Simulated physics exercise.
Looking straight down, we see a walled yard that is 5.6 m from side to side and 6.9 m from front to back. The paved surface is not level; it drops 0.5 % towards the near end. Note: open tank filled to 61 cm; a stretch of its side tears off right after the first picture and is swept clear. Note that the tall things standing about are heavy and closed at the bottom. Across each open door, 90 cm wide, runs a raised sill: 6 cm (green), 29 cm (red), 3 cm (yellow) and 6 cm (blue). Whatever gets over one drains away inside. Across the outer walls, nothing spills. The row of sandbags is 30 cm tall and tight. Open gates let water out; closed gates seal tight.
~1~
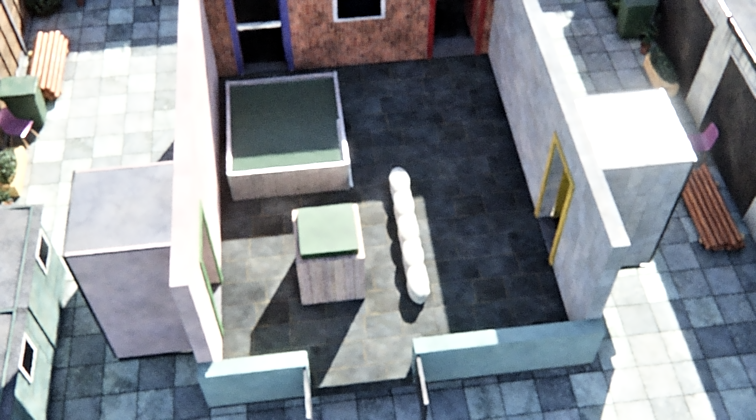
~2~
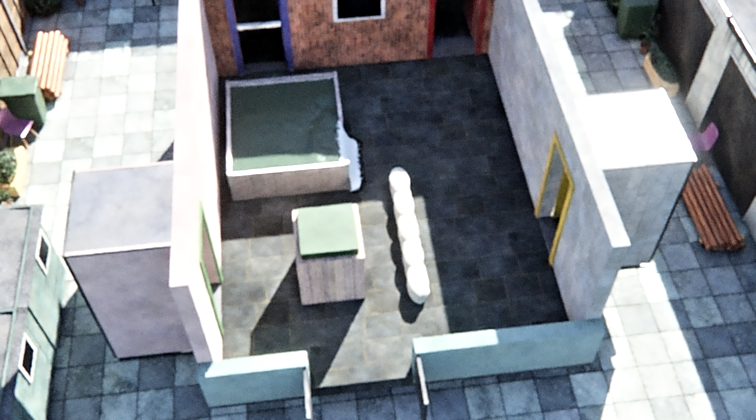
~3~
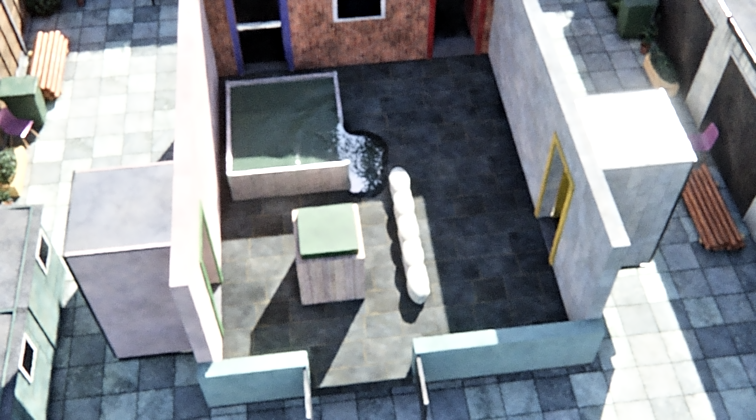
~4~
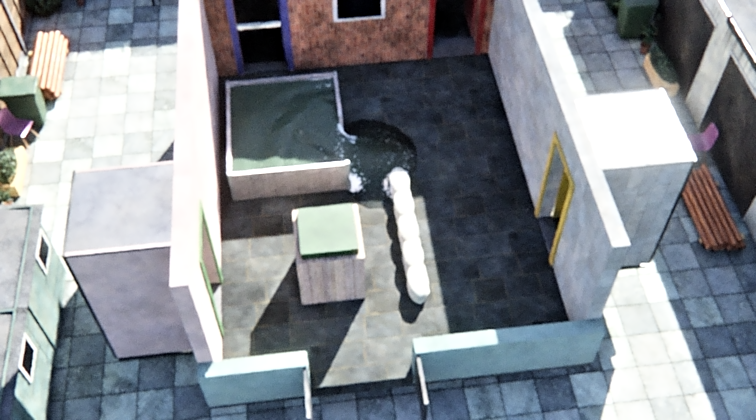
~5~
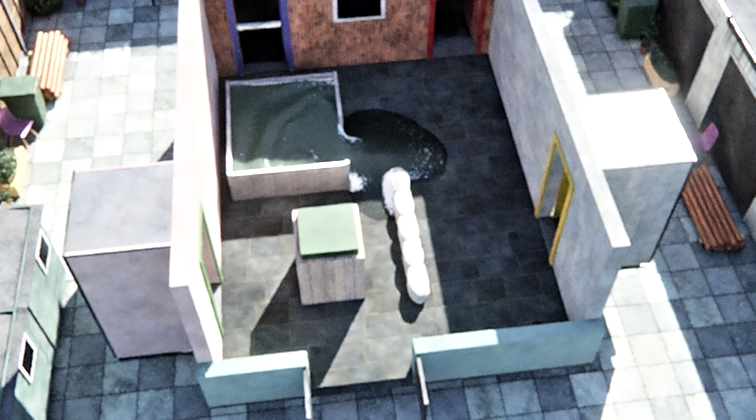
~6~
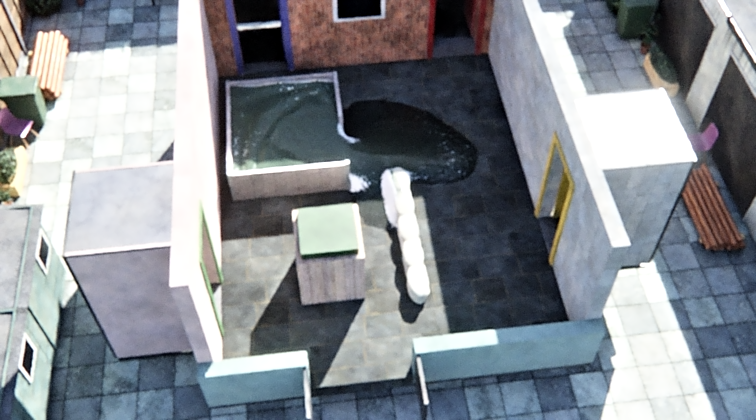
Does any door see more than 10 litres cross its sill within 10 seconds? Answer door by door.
Taking each door, the green door does not; the red door does not; the yellow door does; the blue door does.
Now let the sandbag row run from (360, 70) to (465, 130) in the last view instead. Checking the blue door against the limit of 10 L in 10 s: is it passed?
Then the blue door stays short of the limit.
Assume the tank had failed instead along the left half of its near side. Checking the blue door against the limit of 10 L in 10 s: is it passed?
Then: Blue short of it.
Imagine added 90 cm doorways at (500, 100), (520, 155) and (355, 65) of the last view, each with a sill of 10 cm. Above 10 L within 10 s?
Check each in turn: The first succeeds, the second succeeds, the third fails.
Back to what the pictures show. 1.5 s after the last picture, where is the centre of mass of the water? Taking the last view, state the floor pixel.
About (356, 157).
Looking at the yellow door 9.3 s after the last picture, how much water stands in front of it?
Some 4.5 centimetres of depth.
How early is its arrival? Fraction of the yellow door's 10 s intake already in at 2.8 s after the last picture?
Roughly 35 percent is in by then.
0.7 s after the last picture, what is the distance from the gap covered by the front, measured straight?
About 3.6 m.
Then, 0.7 s after the last picture water covers 30 % of the floor and is deepest (43 cm) near (389, 185); green door not reached, red door not reached, yellow door not reached, blue door not reached.
Then, 1.5 s after the last picture water covers 40 % of the floor and is deepest (36 cm) near (389, 185); green door not reached, red door 2 cm at the sill, 0 L in, yellow door 7 cm at the sill, 0 L in, blue door not reached.
Then, 2.8 s after the last picture water covers 60 % of the floor and is deepest (28 cm) near (490, 60); green door not reached, red door 22 cm at the sill, 0 L in, yellow door 7 cm at the sill, 14 L in, blue door not reached.
Then, 5.3 s after the last picture water covers 80 % of the floor and is deepest (16 cm) near (389, 185); green door 1 cm at the sill, 0 L in, red door 13 cm at the sill, 0 L in, yellow door 5 cm at the sill, 30 L in, blue door 3 cm at the sill, 0 L in.
Then, 9.3 s after the last picture water covers 95 % of the floor and is deepest (11 cm) near (476, 355); green door 8 cm at the sill, 1 L in, red door 7 cm at the sill, 0 L in, yellow door 4 cm at the sill, 42 L in, blue door 10 cm at the sill, 38 L in.
